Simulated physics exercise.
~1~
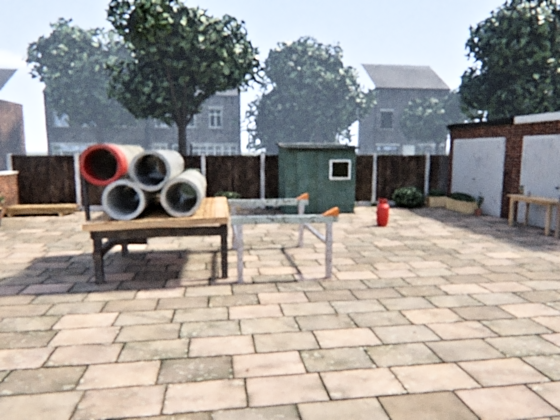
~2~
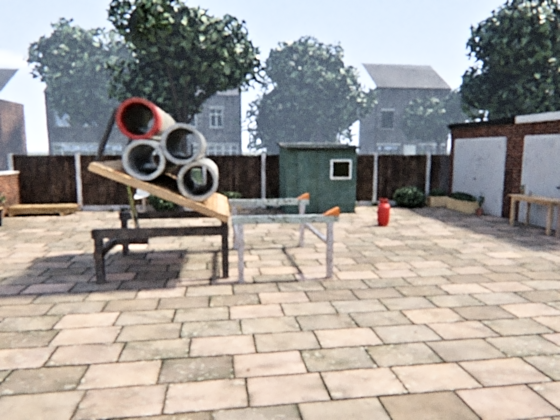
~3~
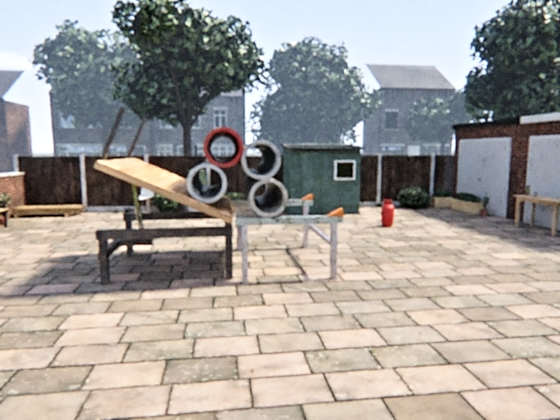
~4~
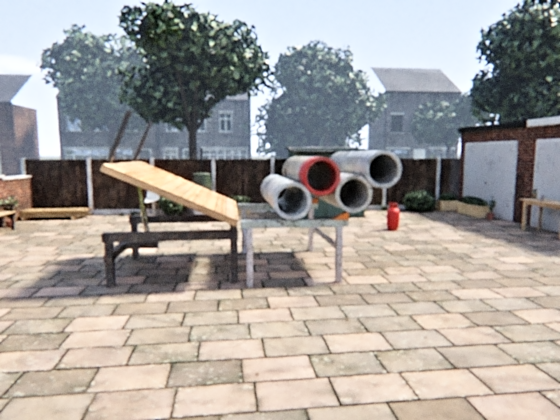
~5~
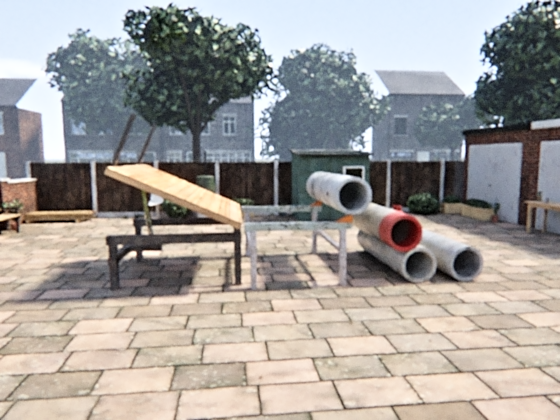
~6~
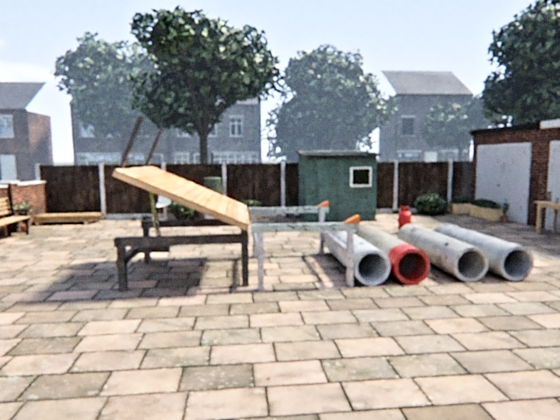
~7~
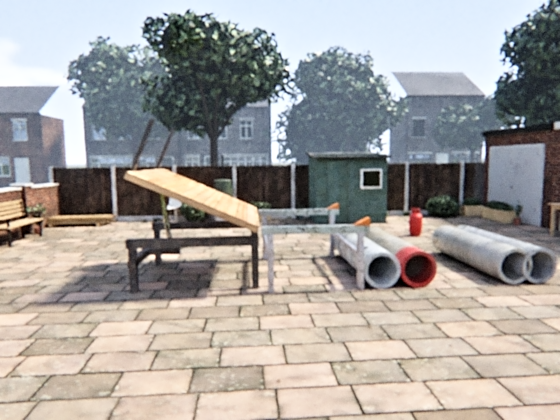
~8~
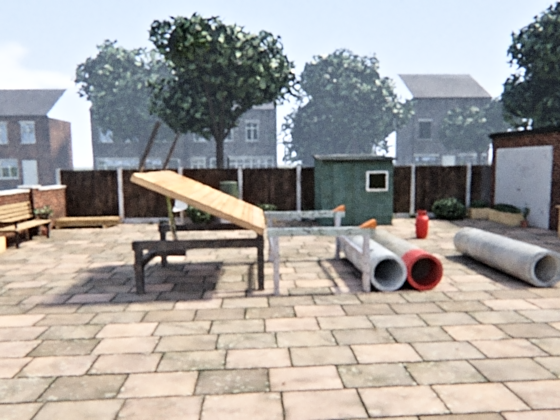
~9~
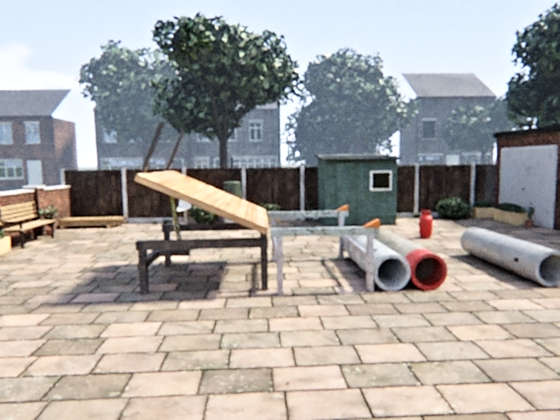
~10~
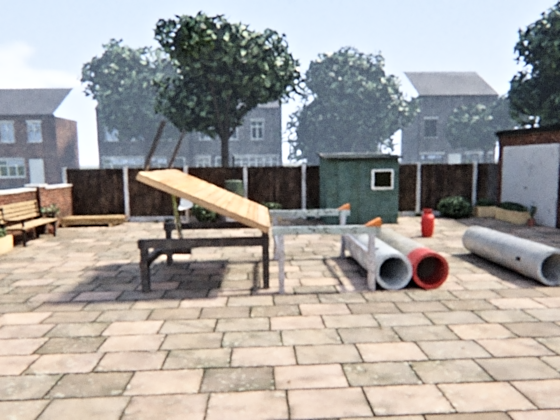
In this clip, a wooden platform on a stand in a paved yard tilts up, and four stacked concrete pipes, one marked red, roll right across a rack and off its far end, coming to rest on the ground with the red one beside a grey pipe near the rack.
